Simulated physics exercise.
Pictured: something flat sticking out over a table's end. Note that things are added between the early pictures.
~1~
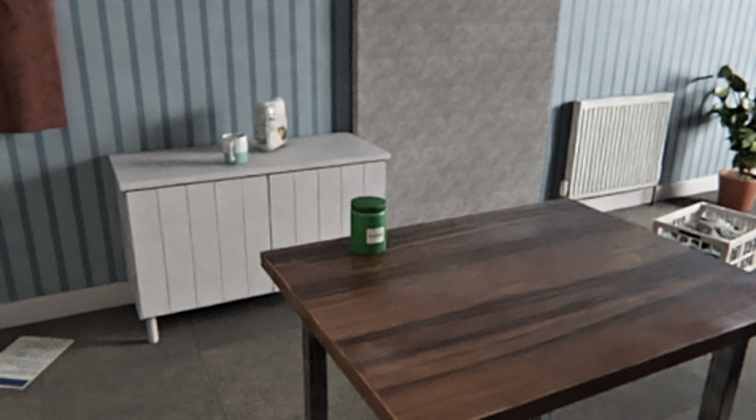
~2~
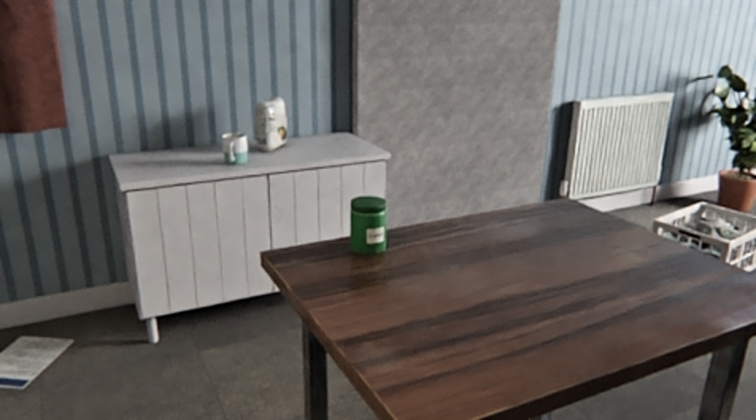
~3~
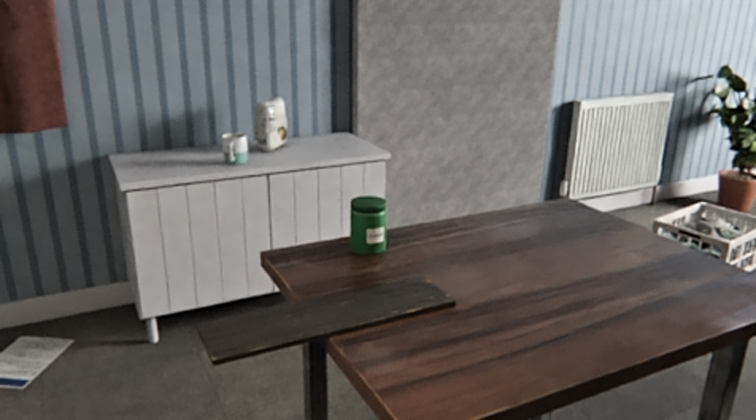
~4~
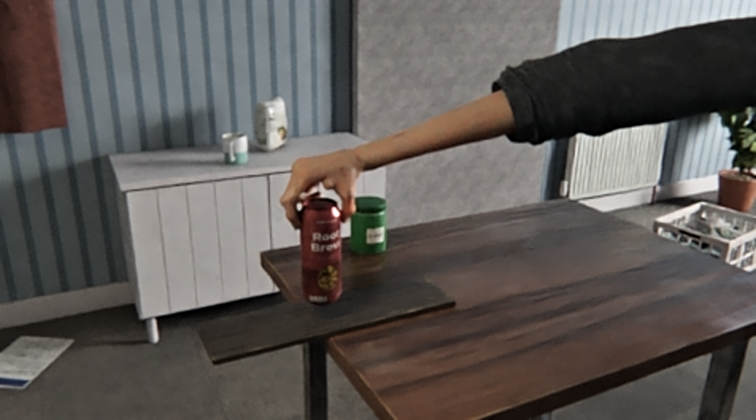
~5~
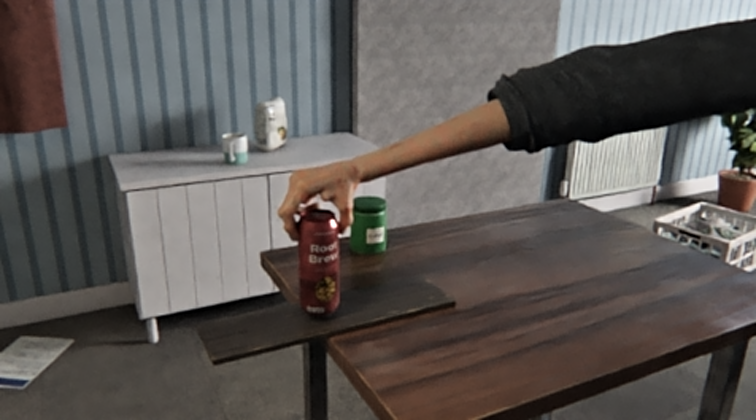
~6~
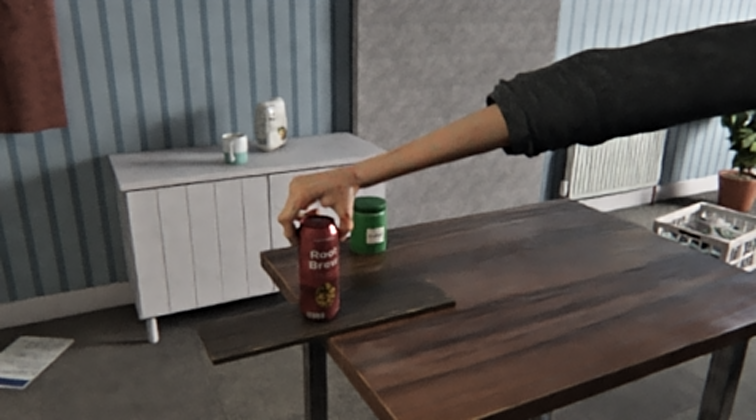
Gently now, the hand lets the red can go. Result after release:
Stable.
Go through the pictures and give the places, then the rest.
In the first frame, the last thing is not in view yet.
In the second frame, the last thing is not in view yet.
In the third frame, the last thing is not in view yet; black board (332, 315).
In the fourth frame, coming down; red can (321, 253); black board (332, 315).
In the fifth frame, coming down; red can (318, 263); black board (332, 315).
In the sixth frame, set down, still held; red can (318, 269); black board (332, 315).
Then, 0.20 s on from there, no change.
Then, 0.50 s on from there, red can resting near (318, 269).
In the end, all 3 unmoved. At the end, from the last picture's camera, red can near (318, 269). The board holds.
